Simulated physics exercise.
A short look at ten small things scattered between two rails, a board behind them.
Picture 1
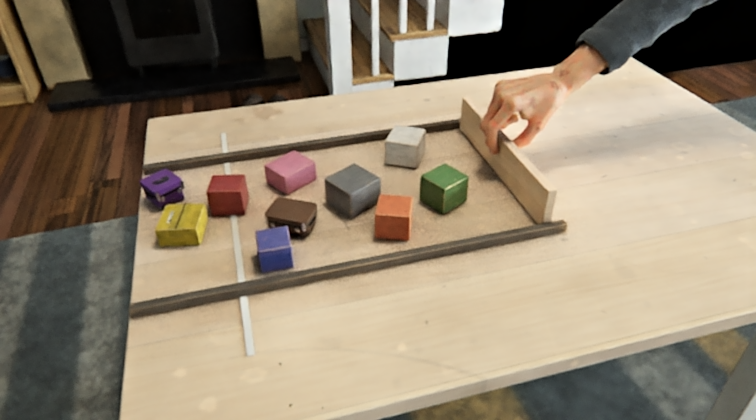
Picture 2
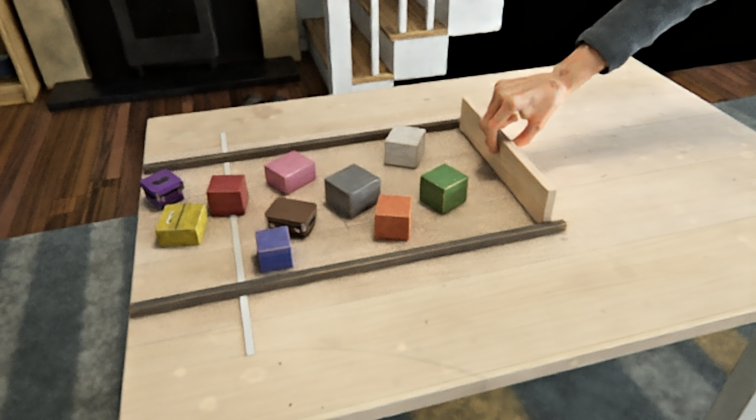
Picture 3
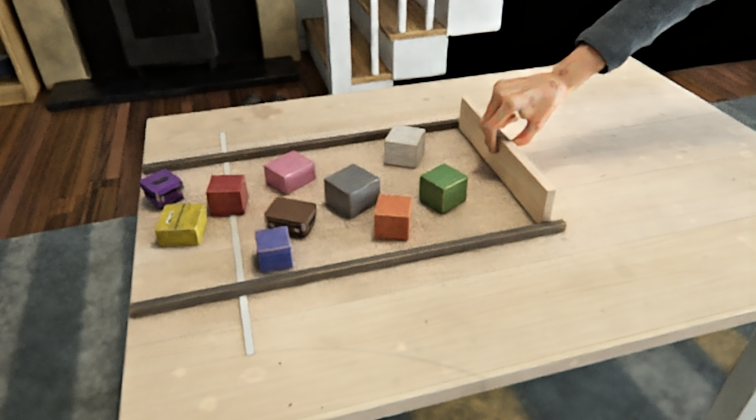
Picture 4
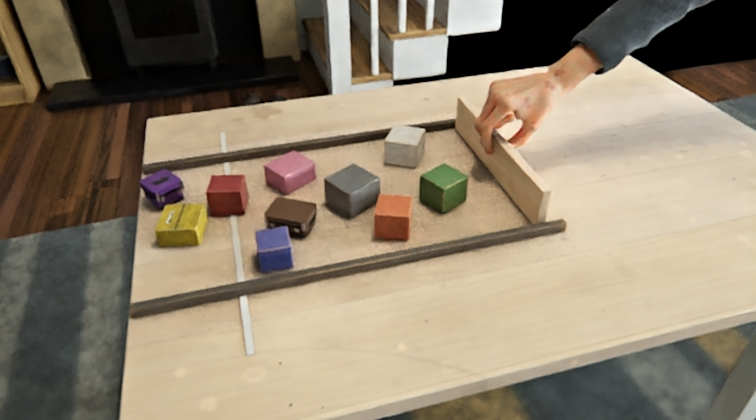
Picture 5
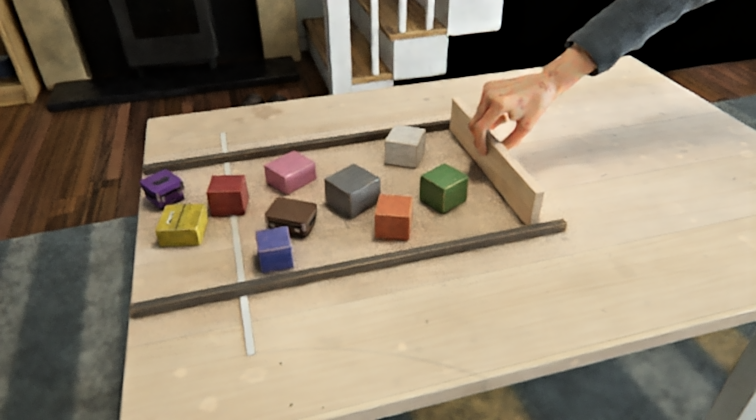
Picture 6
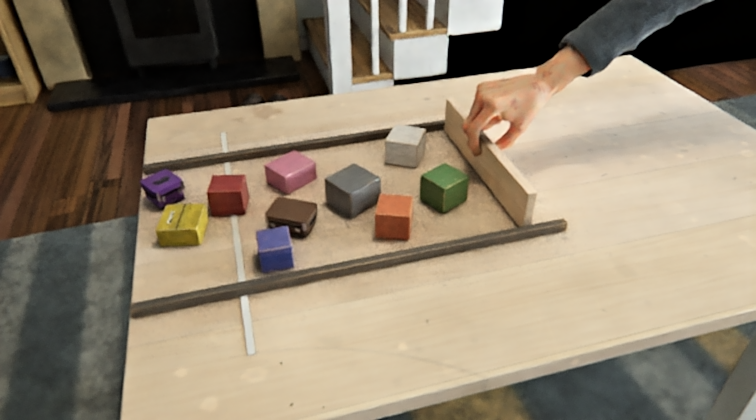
A hand slides a wooden board slightly left between two rails toward scattered colored blocks.
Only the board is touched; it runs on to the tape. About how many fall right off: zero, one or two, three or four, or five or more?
As it turns out, the number that fall off is one or two.
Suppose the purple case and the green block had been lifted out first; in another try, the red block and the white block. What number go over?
First 0, then 0.
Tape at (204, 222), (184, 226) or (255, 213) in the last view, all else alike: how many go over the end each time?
Try by try, 3, 7 and 0.
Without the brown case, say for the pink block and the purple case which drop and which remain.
The pink block survives; the purple case goes over.
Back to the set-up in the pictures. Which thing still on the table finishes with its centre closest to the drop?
Foremost is the yellow box.
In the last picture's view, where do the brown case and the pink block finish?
Near (173, 247) and (172, 183).
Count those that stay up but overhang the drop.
2 of them.
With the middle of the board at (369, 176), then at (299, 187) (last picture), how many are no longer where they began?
At the one place 5, at the other 8.
Soon after, none off yet; purple case at rest near (164, 190); yellow box at rest near (183, 224); red block at rest near (229, 195).
Then, none off yet; purple case at rest near (162, 190); yellow box moving near (174, 227); red block moved about its own width near (185, 198).
At rest, the number that fall off is one or two; fallen, purple case.
